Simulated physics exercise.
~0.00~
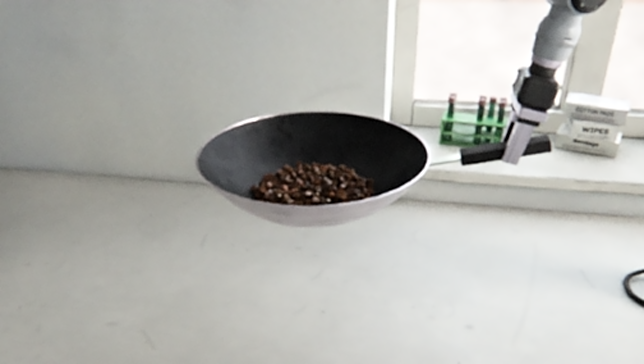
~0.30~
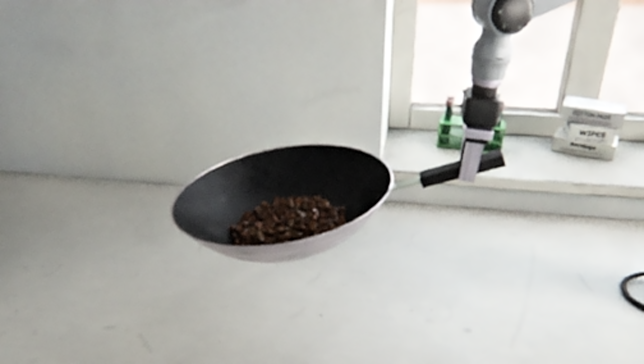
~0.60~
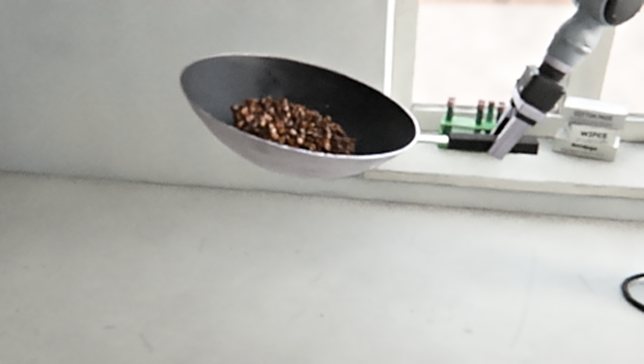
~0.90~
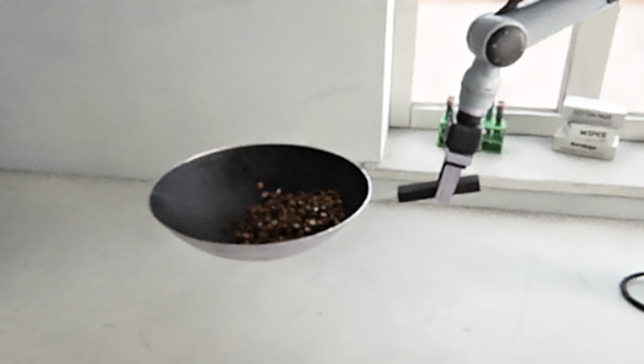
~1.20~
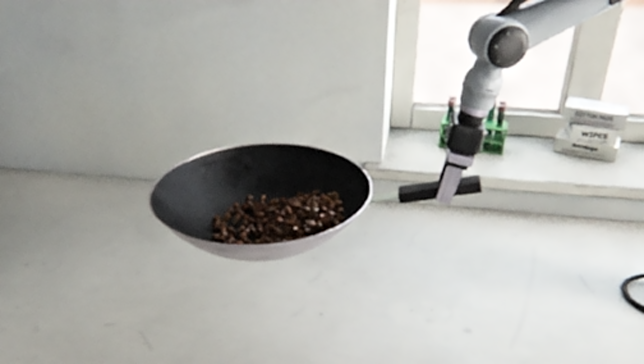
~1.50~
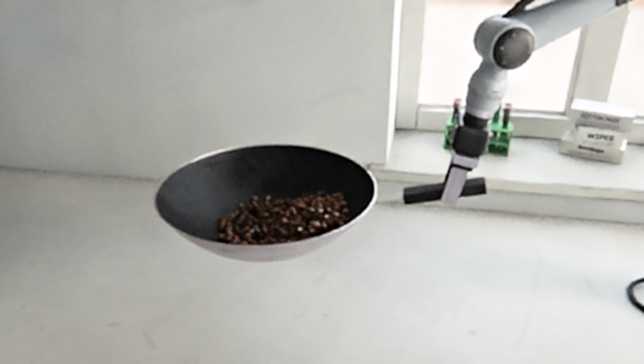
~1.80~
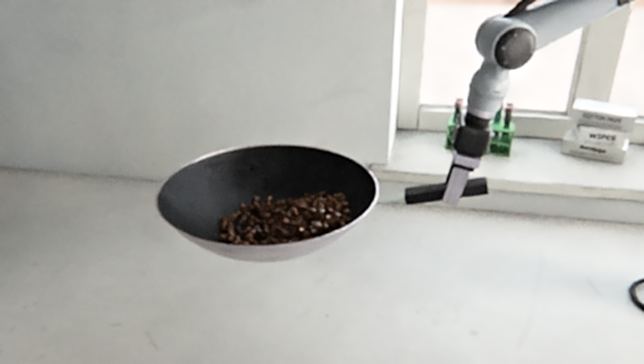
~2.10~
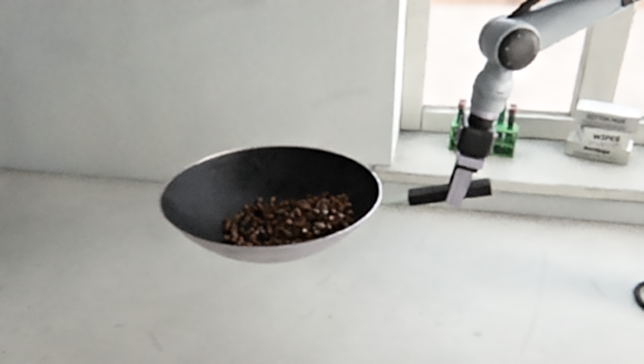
A robot arm lowers, lifts and tilts a wok of brown pellets, then holds it level.
